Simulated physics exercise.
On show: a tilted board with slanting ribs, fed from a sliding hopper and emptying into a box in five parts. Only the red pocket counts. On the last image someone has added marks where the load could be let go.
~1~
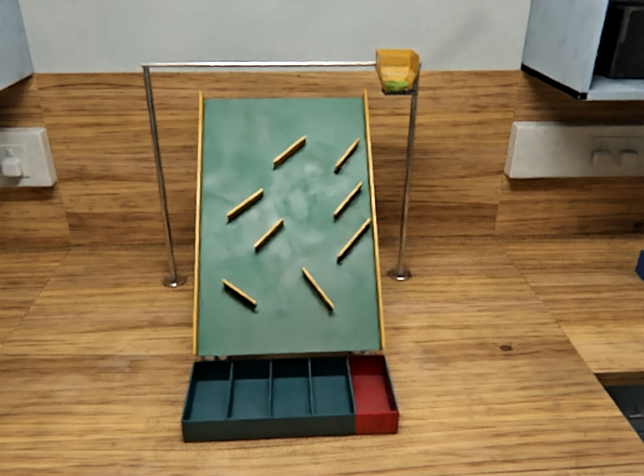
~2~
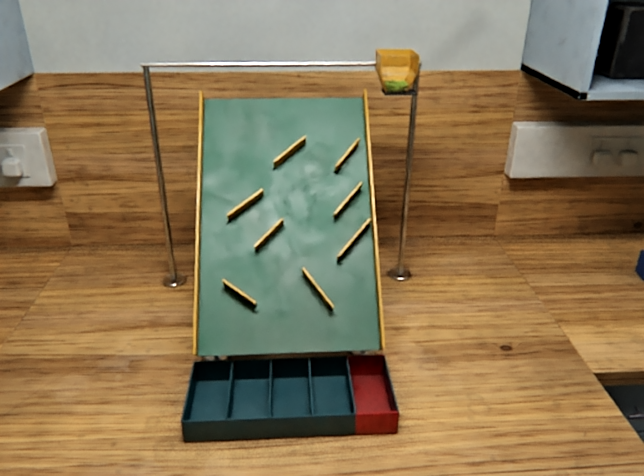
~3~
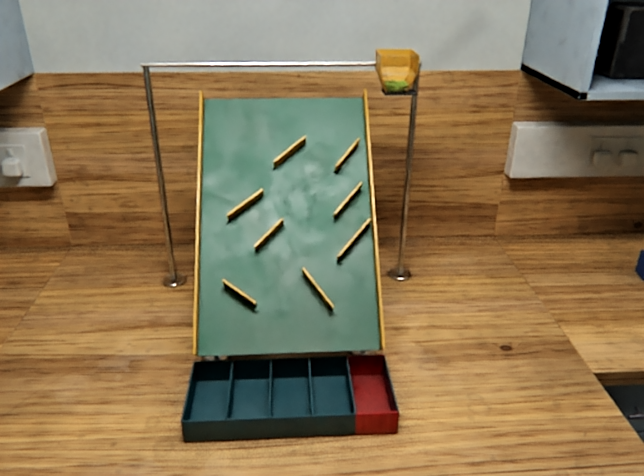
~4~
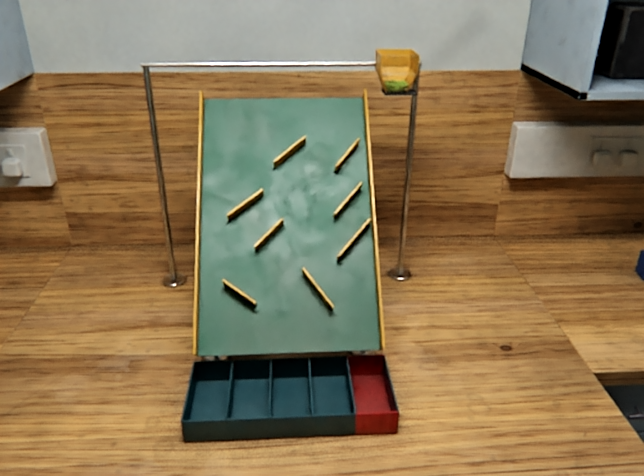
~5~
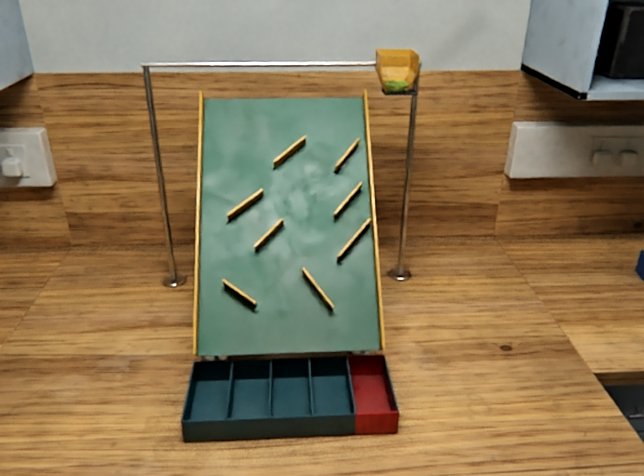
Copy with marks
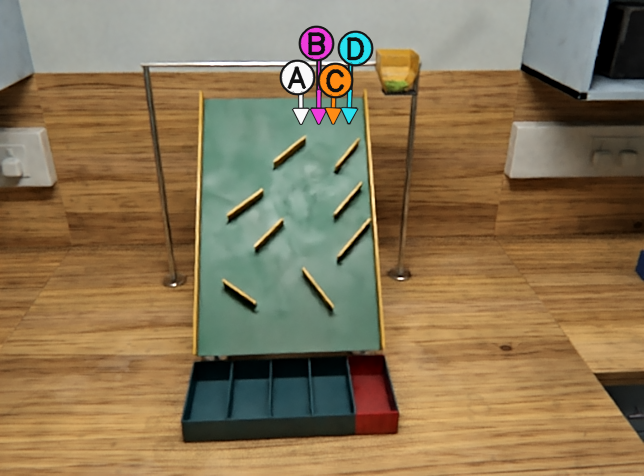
Green tilted board with slanting ribs standing above a box with one red pocket, a small yellow hopper staying still at upper right.
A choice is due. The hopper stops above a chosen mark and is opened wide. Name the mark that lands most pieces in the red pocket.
The answer is mark B.
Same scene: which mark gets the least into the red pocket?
Mark A.
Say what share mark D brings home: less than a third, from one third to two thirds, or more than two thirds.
From one third to two thirds.
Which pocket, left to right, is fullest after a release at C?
The fifth.
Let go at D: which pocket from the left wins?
The fifth from the left.
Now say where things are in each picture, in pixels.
In the first picture, hopper at (395, 86), dried peas, door shut.
In the second picture, ribs (274, 161) to (305, 136), (336, 166) to (359, 138), (227, 215) to (263, 189).
In the third picture, ribs (335, 213) to (362, 182), (255, 246) to (283, 218), (338, 256) to (370, 218).
In the fourth picture, ribs (223, 280) to (255, 303), (303, 268) to (333, 307).
In the fifth picture, red pocket at (377, 422), number 5 of 5 from the left.
On the marked copy, mark A meets the board at (301, 118); mark B meets the board at (318, 118); mark C meets the board at (333, 118); mark D meets the board at (349, 117).
With A, about a quarter in the red pocket, about two thirds in other pockets, a small part outside the box.
With B, most in the red pocket, a small part in other pockets, a small part outside the box.
With C, about half in the red pocket, about a third in other pockets, a small part outside the box.
With D, about half in the red pocket, about half in other pockets, a stray few outside the box.
